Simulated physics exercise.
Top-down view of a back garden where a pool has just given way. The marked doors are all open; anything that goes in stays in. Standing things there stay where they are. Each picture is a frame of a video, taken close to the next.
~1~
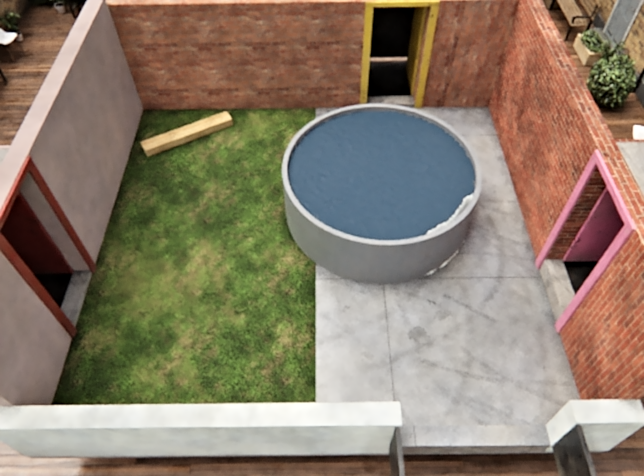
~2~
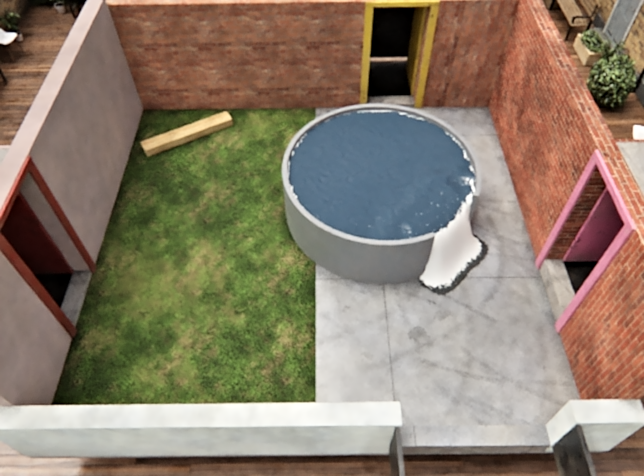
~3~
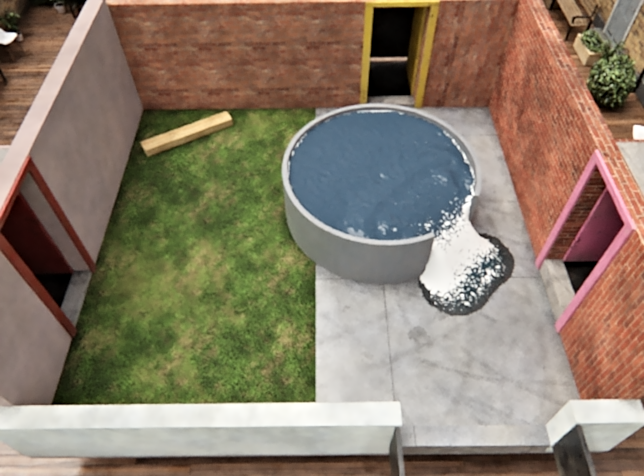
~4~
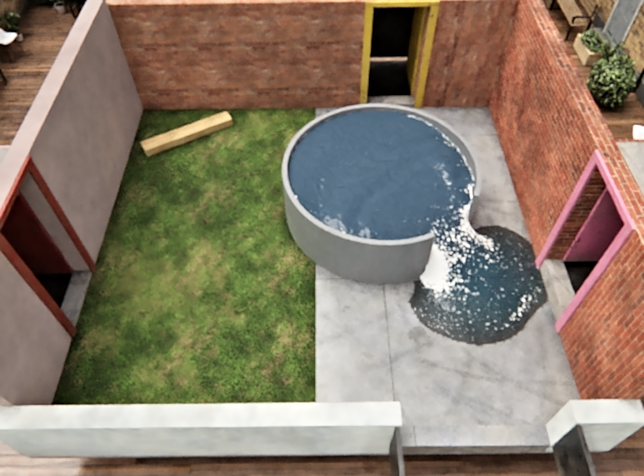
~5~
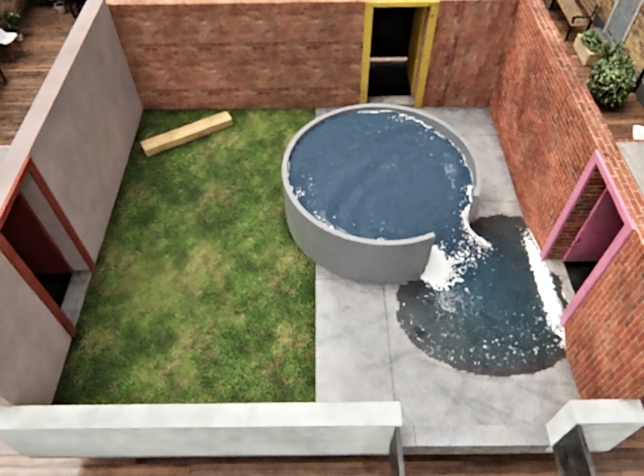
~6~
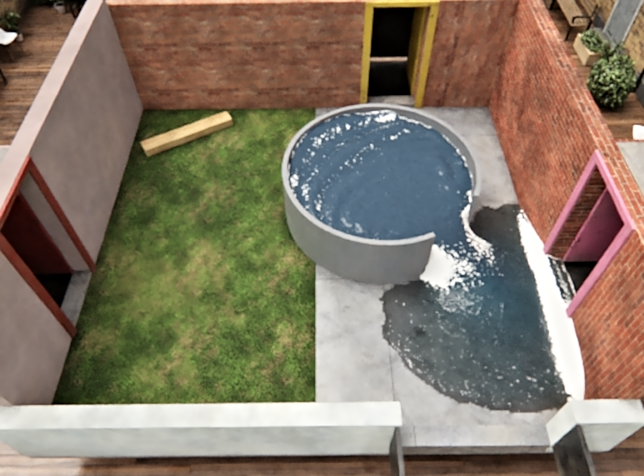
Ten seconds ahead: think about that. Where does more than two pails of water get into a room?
The red door keeps it to two buckets; the pink door lets in beyond two buckets; the yellow door keeps it to two buckets.
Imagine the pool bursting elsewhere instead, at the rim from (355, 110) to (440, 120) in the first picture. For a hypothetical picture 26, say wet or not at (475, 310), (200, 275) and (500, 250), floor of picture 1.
Listed order gives sopping; left alone; sopping.
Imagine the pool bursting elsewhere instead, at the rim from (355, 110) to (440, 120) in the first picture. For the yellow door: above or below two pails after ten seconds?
Result for the yellow door: It ends up above.
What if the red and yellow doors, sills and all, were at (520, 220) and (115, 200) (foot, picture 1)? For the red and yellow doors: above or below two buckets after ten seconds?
Red takes more; yellow stays under.
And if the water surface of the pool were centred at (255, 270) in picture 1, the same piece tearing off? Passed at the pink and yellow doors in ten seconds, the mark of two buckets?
As for the pink one, it stays within the threshold, and the yellow one overshoots the threshold.
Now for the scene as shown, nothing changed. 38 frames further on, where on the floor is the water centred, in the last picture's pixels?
The water's centre sits above (398, 240).
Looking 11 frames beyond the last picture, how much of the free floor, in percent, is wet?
25 %, roughly.
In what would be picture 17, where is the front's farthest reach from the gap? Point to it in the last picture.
The wet edge reaches furthest near (487, 116).
A moment on, water covers 20 % of the floor; the red door not reached, the pink door over two buckets in, the yellow door not reached.
Next, water covers 25 % of the floor; the red door not reached, the pink door far over two buckets in, the yellow door not reached.
Then, water covers 35 % of the floor; the red door not reached, the pink door far over two buckets in, the yellow door wet at the sill, nothing in.
Later, water covers 60 % of the floor; the red door not reached, the pink door far over two buckets in, the yellow door wet at the sill, nothing in.
In the end, water covers 85 % of the floor; the red door wet at the sill, nothing in, the pink door far over two buckets in, the yellow door wet at the sill, nothing in.
